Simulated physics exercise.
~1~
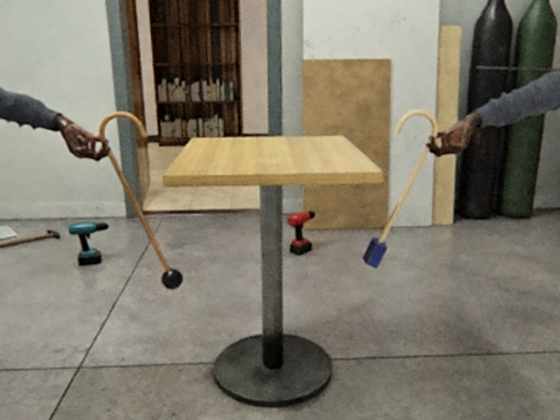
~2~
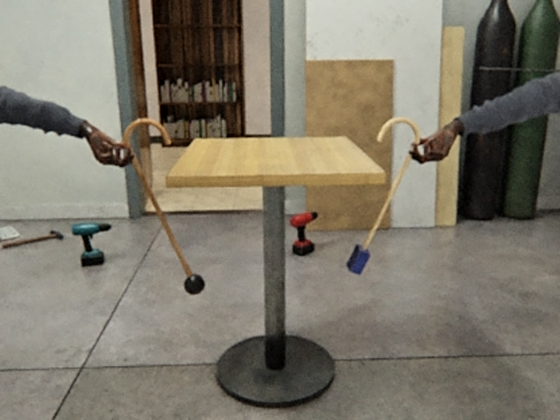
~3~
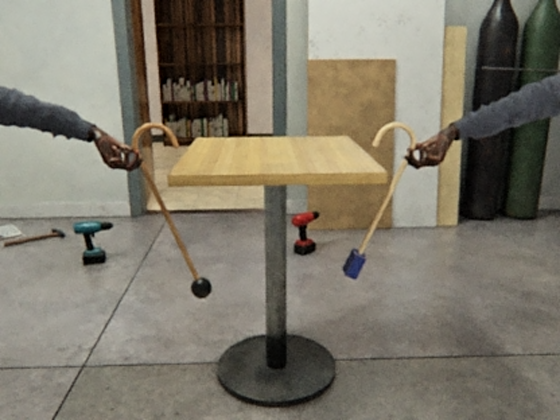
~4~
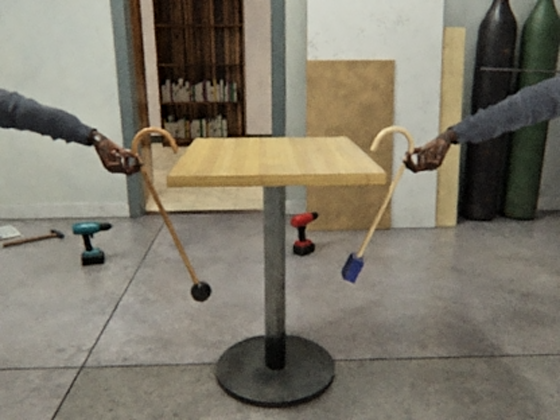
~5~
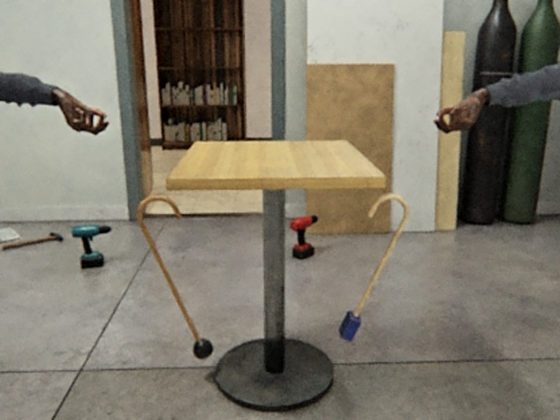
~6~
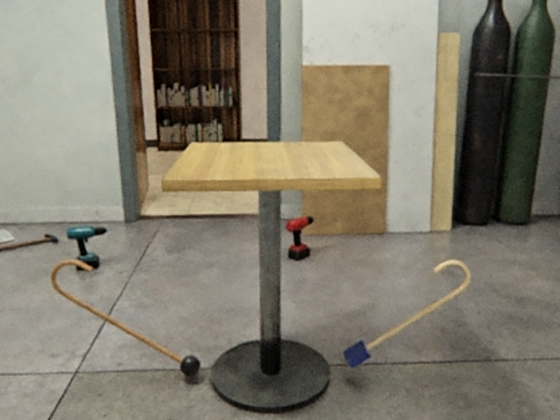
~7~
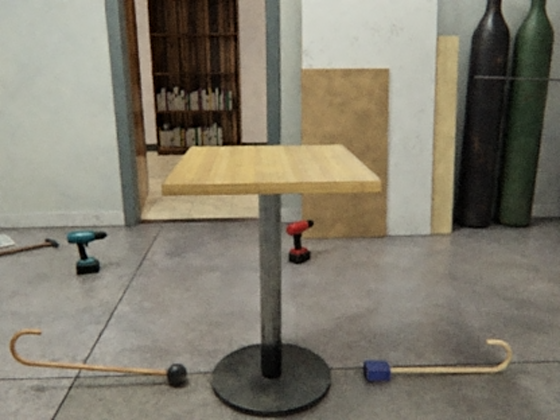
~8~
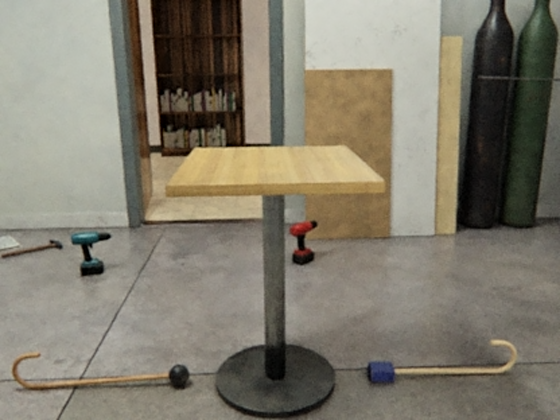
Two hands reach in from opposite sides, each holding a hooked cane beside a square wooden table on a black pedestal, seen from the front in a grey-floored room. The left cane ends in a black ball and the right one in a blue block, while drills, a bookcase and dark cylinders stand behind. The hands bring the hooks in close to the table's edges. Both hands then let go and draw back, and the canes drop past the tabletop. They tip outward and end lying on the floor on either side of the base.
